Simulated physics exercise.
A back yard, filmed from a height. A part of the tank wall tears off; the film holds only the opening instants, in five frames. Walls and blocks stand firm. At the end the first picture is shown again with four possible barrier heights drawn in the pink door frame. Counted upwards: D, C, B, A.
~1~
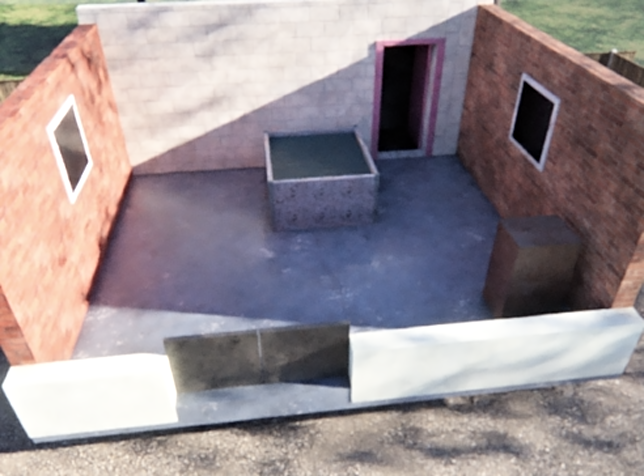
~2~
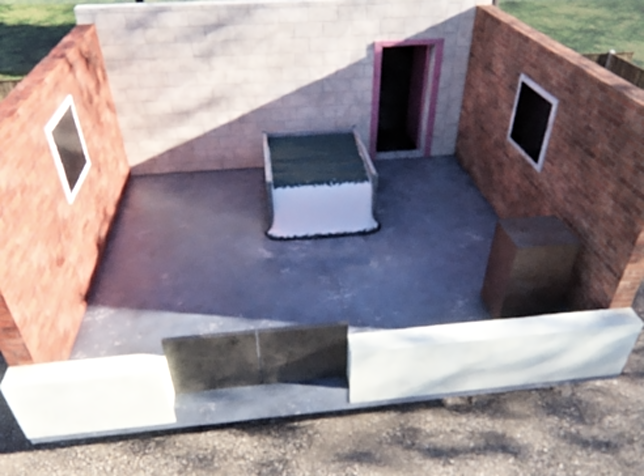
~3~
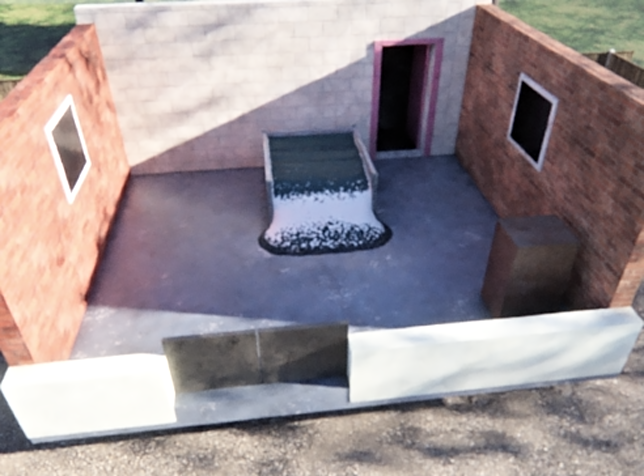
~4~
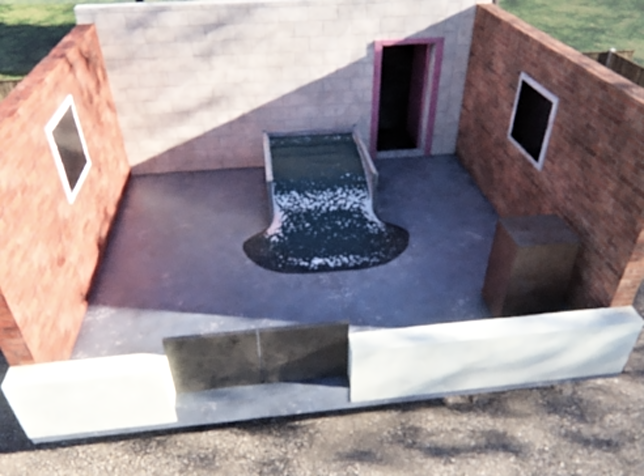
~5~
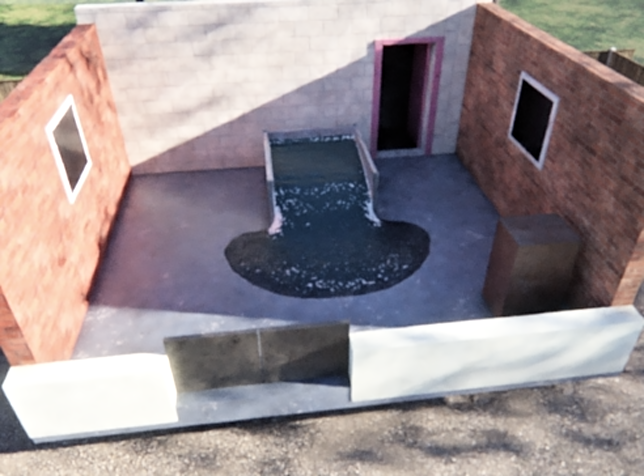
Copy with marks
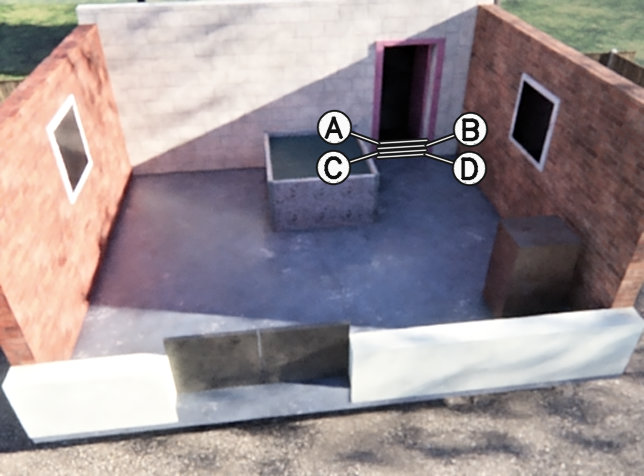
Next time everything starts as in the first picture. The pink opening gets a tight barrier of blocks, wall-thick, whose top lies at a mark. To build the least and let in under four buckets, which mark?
Height C.
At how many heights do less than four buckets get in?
Three of them.
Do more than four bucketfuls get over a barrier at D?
Yes, that goes wrong.
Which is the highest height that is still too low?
The answer is D.
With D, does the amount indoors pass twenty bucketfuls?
No.
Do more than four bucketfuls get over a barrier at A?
No, not at all.
On the marked copy, A at (402, 141); B at (402, 147); C at (401, 151); D at (401, 155); from the bottom up D, C, B, A.
For height A, nothing gets over.
For height B, nothing gets over.
For height C, a splash gets over, under a bucket.
For height D, about 11 bucketfuls get in.
